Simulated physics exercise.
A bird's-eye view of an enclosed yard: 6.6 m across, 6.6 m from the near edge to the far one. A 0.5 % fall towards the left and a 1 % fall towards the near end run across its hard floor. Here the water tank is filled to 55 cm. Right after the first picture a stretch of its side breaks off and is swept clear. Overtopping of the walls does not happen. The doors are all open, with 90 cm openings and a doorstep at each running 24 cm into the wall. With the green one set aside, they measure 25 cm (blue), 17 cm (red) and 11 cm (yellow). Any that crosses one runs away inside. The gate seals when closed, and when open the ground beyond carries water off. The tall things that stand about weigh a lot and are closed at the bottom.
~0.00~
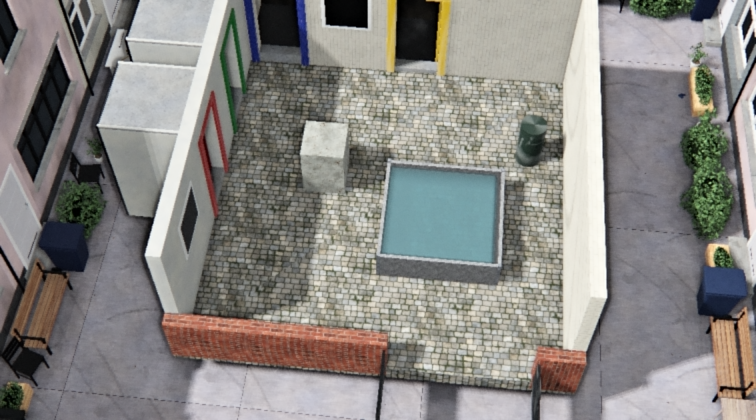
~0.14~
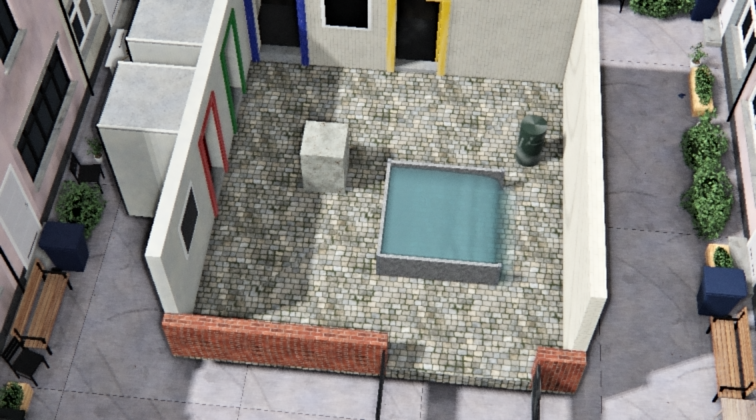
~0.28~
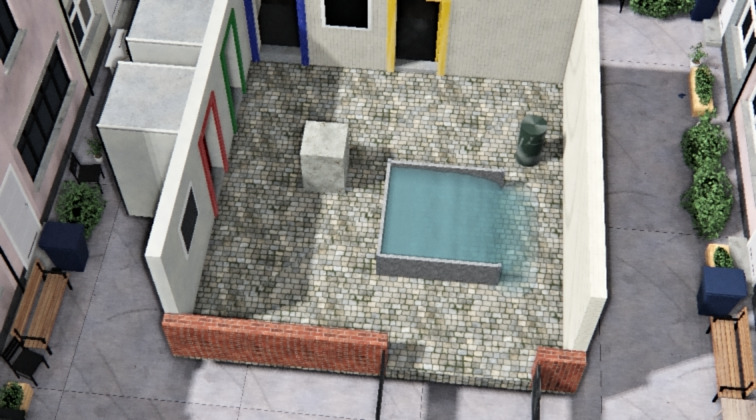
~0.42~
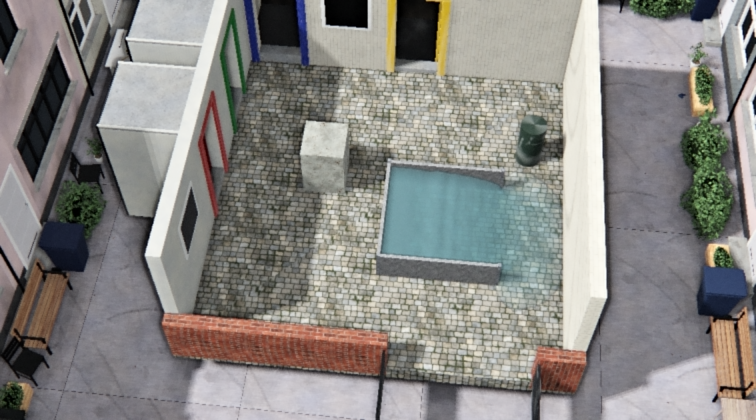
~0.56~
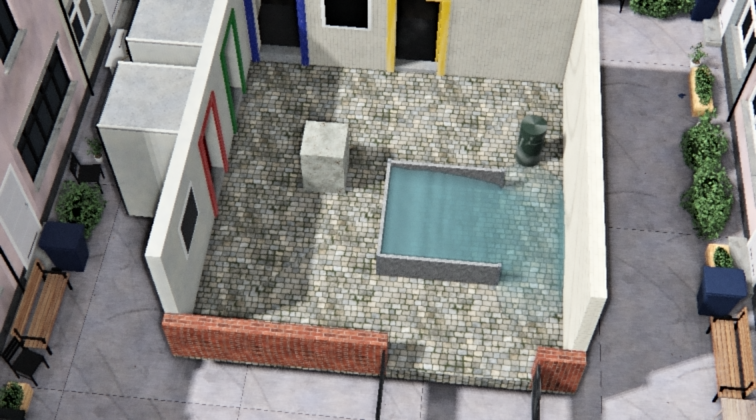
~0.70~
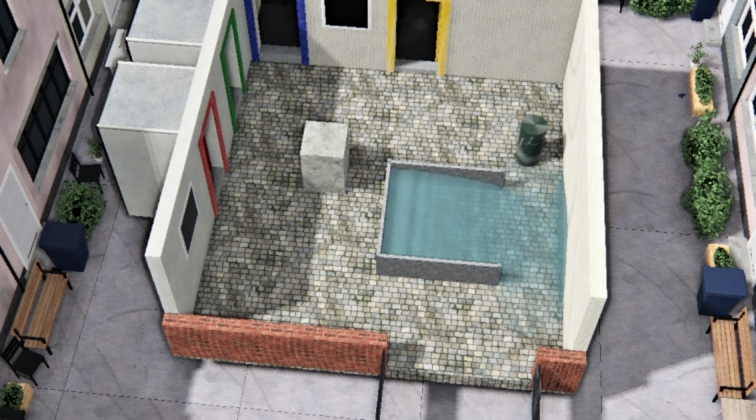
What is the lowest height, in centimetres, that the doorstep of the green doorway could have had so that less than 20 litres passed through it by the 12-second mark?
About 6.5 cm.
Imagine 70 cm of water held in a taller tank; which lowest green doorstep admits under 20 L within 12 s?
You'd need a step of close to 10.0 cm.
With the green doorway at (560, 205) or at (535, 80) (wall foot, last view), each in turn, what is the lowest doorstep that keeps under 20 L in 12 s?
You'd want roughly 30 cm there first, then roughly 17 cm.
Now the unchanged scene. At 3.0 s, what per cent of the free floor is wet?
Approximately 35 % of the floor.
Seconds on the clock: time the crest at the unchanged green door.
Around 6.0 seconds.
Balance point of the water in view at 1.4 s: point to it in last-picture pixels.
Near (480, 235).
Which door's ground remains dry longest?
I'd say the red door.
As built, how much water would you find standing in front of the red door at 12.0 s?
Some 4.0 centimetres.
After 1.4 s water covers 10 % of the floor, deepest (42 cm) near (558, 248); it has not reached the green door.
After 3.0 s water covers 35 % of the floor, deepest (32 cm) near (557, 371); it has not reached the green door.
After 12.0 s water covers 90 % of the floor, deepest (9 cm) near (188, 337); 4 cm at the green door, 0 litres in over its 21 cm doorstep.
At the green door as built, the water arrived by 5.4 s and peaked near 11 cm at 6.0 s.
With a doorstep of 6 cm, 27 litres would have come in within the 12 s; with 8.5 cm, 6 litres. So under 20 litres takes about 6.5 cm.
